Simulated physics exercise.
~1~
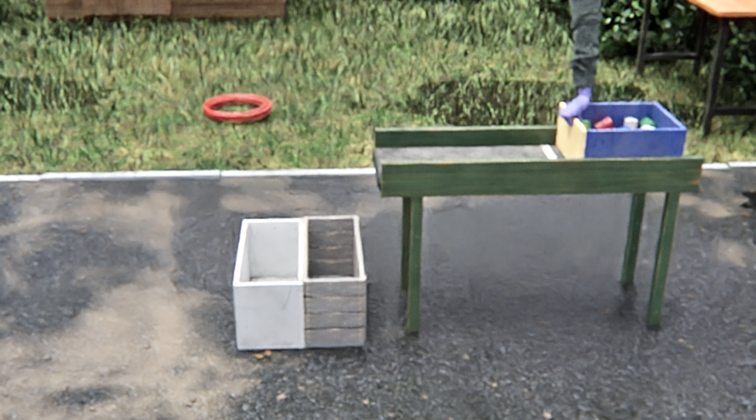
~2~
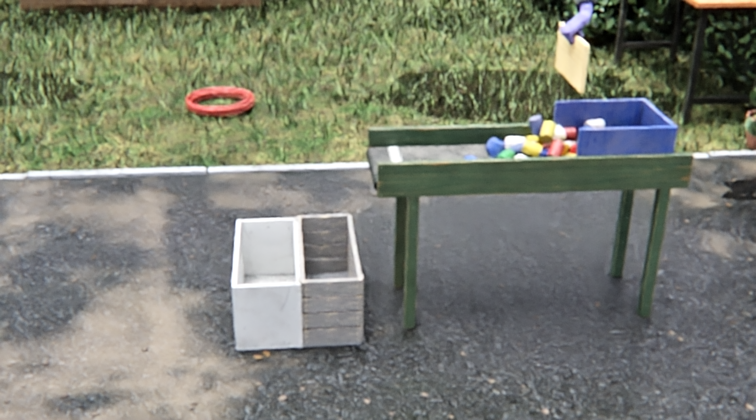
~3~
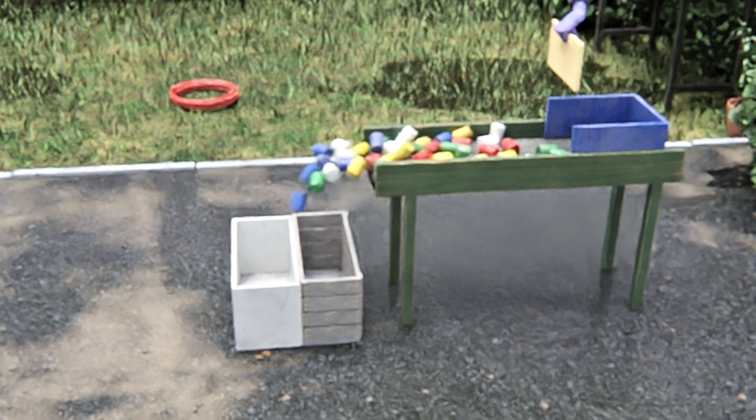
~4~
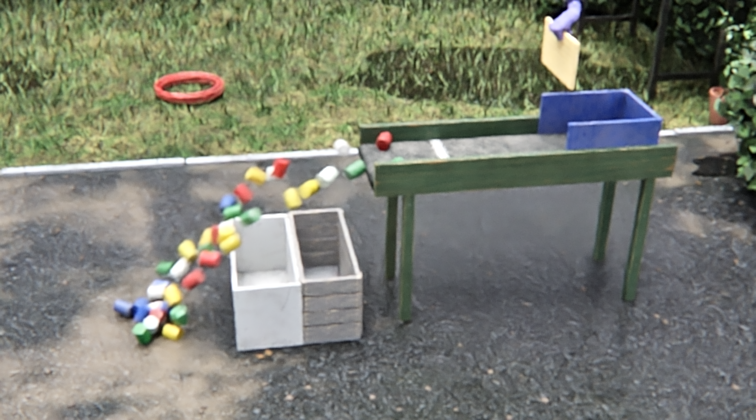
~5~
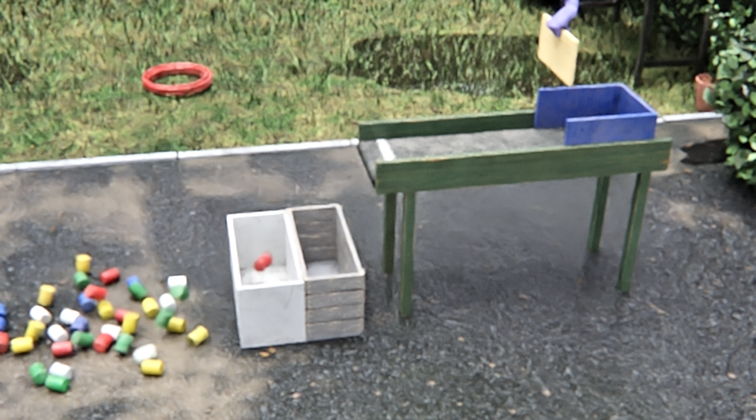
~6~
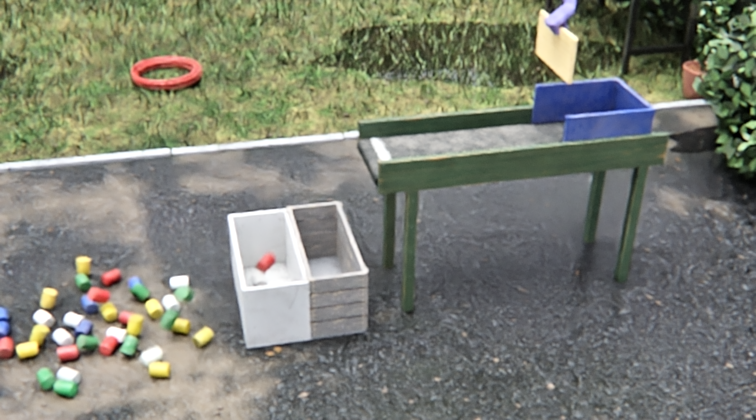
The clip shows a gate lifting from a blue pen on a green table, releasing colourful small jars that travel left along a belt and fly off its end. Most pass over the grey bin and white tote, ending scattered on the ground, with only a few in the tote.
